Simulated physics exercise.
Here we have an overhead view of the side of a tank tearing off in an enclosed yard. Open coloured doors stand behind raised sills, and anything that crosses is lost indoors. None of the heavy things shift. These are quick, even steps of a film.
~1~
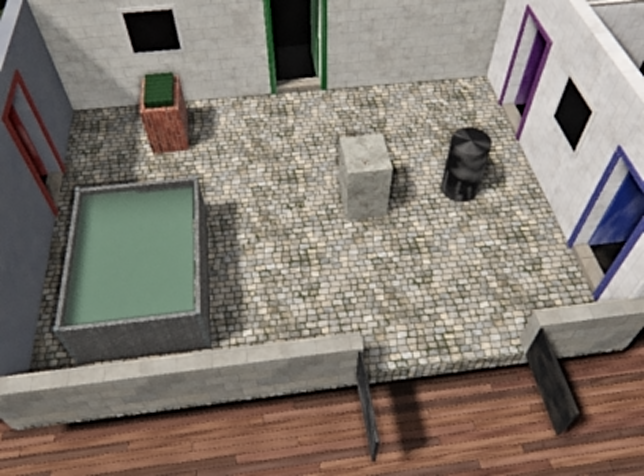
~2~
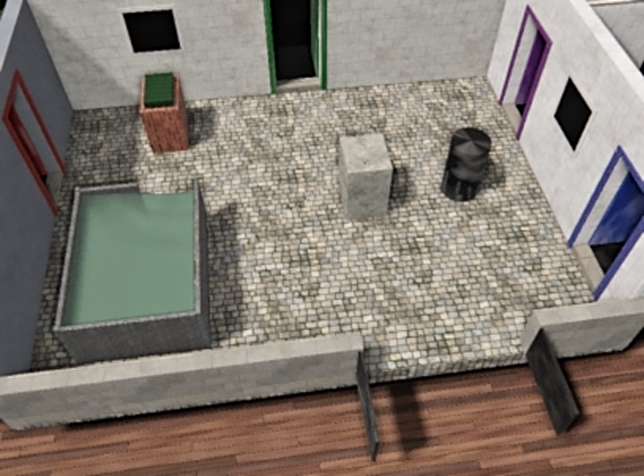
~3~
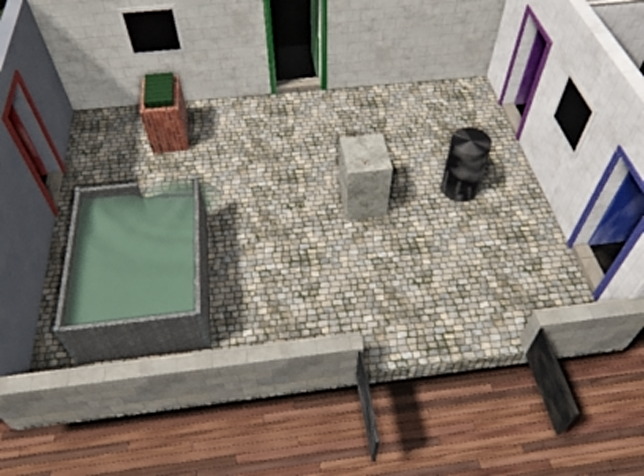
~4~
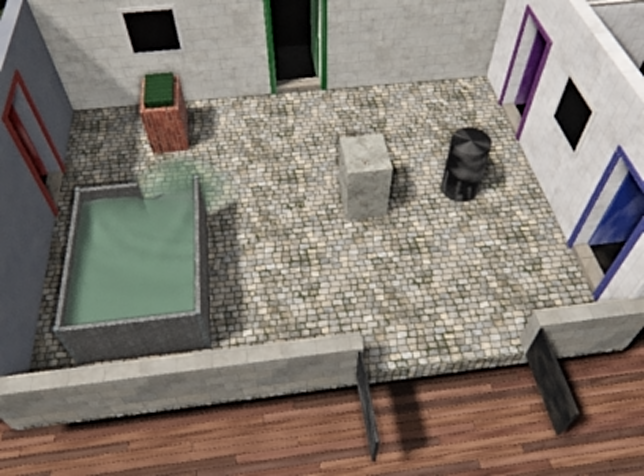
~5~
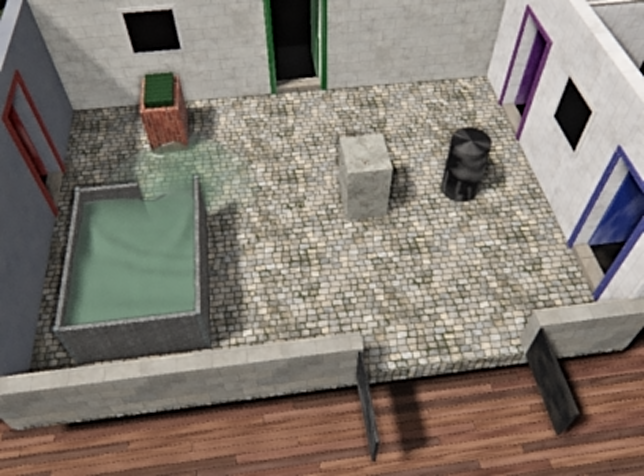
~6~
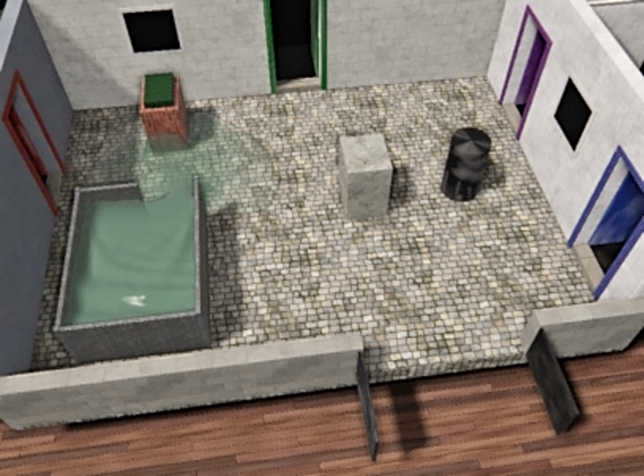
Greenish water pours from the far side of a tank and spreads across the paved yard.
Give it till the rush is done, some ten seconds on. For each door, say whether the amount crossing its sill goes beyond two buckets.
Door by door: Blue door - two buckets at most, green door - beyond two buckets, red door - beyond two buckets, purple door - beyond two buckets.
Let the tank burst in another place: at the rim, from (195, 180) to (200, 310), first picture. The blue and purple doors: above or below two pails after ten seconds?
Blue door: Above the limit; purple door: Above the limit.
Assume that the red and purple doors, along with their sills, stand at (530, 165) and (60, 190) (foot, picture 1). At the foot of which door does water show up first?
The answer is the green-painted one.
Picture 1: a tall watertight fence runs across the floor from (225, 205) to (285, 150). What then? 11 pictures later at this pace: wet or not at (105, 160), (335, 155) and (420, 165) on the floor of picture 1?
Taking the points in the order given, they are inundated, high and dry and high and dry.
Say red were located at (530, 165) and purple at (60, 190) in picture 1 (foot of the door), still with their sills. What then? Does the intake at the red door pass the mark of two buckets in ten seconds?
My reading: Red exceeds the limit.
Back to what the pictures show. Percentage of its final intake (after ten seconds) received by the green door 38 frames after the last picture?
About 100 per cent.
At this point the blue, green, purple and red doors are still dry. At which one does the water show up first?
My pick for first is the red one.
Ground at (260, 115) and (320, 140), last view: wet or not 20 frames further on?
Taken in order, drenched then drenched.
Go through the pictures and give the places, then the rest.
The tank at (134, 250) is whole and still, in the first picture.
Water pours out on the tank's far side and has run to a hidden place, in the second picture.
Water pours out on the tank's far side and has run to a hidden place, in the third picture.
Water pours out on the tank's far side and has run to (183, 158), in the fourth picture.
The front is at (195, 137), out from the gap on the tank's far side, in the fifth picture.
The front is at (204, 115), out from the gap on the tank's far side, in the sixth picture.
A moment on, water covers 25 % of the floor; the blue door not reached, the green door wet at the sill, nothing in, the red door wet at the sill, nothing in, the purple door not reached.
Next, water covers 35 % of the floor; the blue door not reached, the green door under two buckets in, the red door under two buckets in, the purple door not reached.
Then, water covers 45 % of the floor; the blue door not reached, the green door over two buckets in, the red door over two buckets in, the purple door under two buckets in.
Later, water covers 65 % of the floor; the blue door wet at the sill, nothing in, the green door over two buckets in, the red door far over two buckets in, the purple door far over two buckets in.
In the end, water covers 85 % of the floor; the blue door under two buckets in, the green door over two buckets in, the red door far over two buckets in, the purple door far over two buckets in.
